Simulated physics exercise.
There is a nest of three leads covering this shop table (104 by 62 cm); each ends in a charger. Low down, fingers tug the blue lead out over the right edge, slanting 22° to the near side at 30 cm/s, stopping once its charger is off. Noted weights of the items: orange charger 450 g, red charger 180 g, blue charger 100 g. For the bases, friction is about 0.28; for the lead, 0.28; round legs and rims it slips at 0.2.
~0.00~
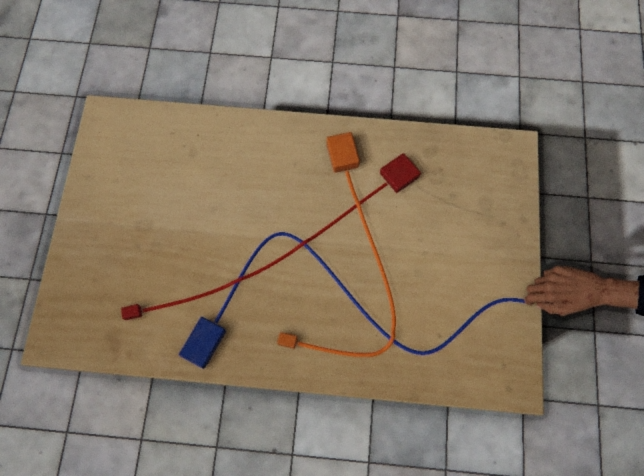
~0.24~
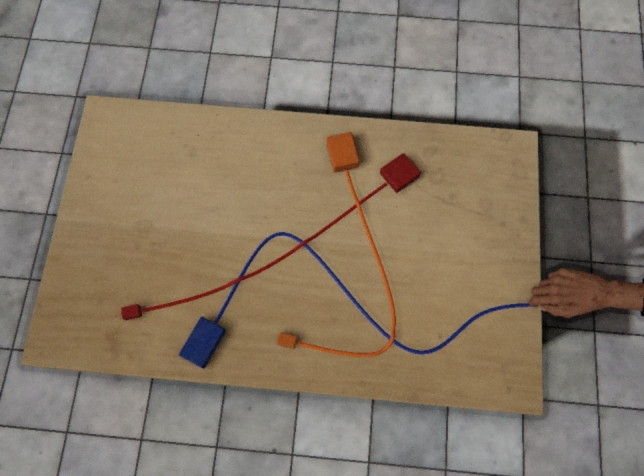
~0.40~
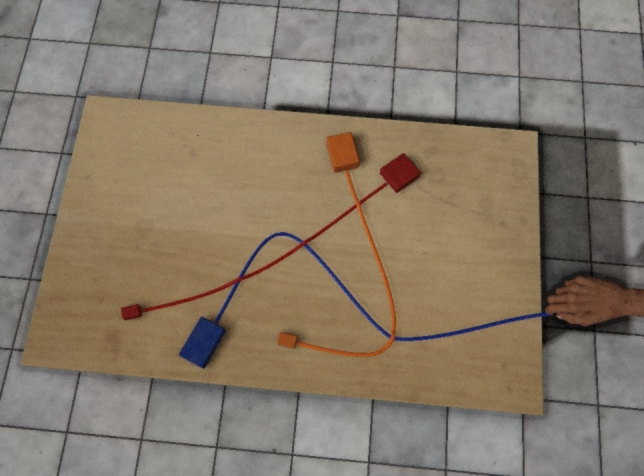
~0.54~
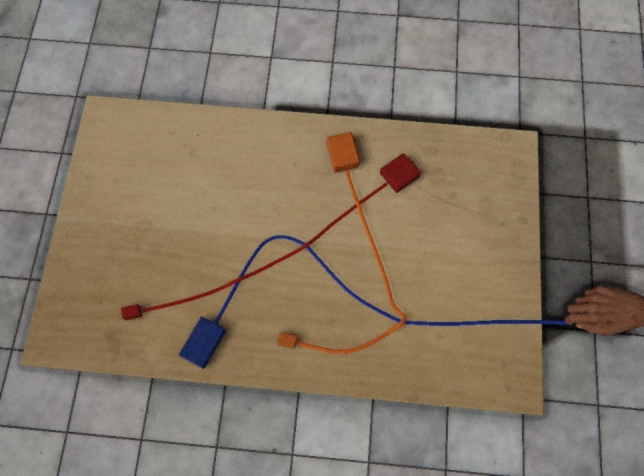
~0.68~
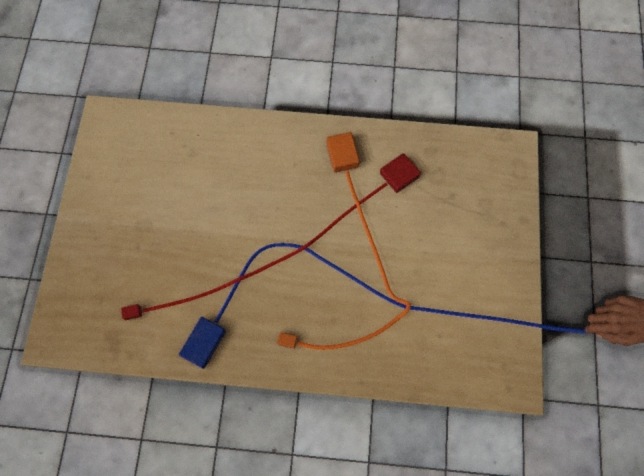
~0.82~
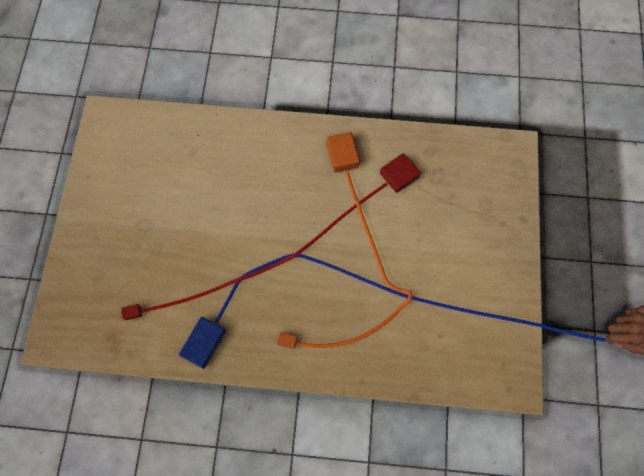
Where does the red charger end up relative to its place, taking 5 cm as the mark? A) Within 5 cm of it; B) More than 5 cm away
(A) Within 5 cm of it.
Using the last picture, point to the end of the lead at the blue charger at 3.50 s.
Around (551, 382).
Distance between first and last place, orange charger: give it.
The orange charger ends 0 cm from its start.
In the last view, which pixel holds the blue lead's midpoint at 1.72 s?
Around (514, 368).
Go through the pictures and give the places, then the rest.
In the first frame, red charger (401, 171); crossings (233, 284) red over blue, (304, 246) red over blue, (362, 204) orange over red, (394, 342) orange over blue; blue lead runs through (428, 353) (353, 299) (297, 239) (238, 281); grip (533, 303).
In the second frame, blue lead runs through (353, 299) (238, 281); grip (537, 305).
In the third frame, blue lead runs through (353, 299) (238, 281); grip (554, 313).
In the fourth frame, blue lead runs through (358, 298) (238, 281); grip (573, 322).
In the fifth frame, blue lead runs through (375, 292) (238, 281); grip (593, 332).
In the sixth frame, red charger (401, 171); blue lead runs through (486, 315) (394, 292) (315, 261) (238, 281); grip (613, 342).
After 1.7 s, the blue lead's tail end at (290, 342); blue charger 13 cm off its start, orange plug 3 cm off its start.
After 2.6 s, the blue lead's tail end at (417, 363); blue charger 38 cm off its start, orange plug 27 cm off its start.
After 3.5 s, the blue lead's tail end at (551, 382); blue charger 66 cm off its start at (534, 381), orange plug 55 cm off its start at (565, 373).
After 4.4 s, the blue lead has left the top; blue charger over the edge, orange plug over the edge.
After 4.9 s, the blue lead has left the top; red charger 0 cm off its start at (401, 171), blue charger over the edge, orange plug over the edge.
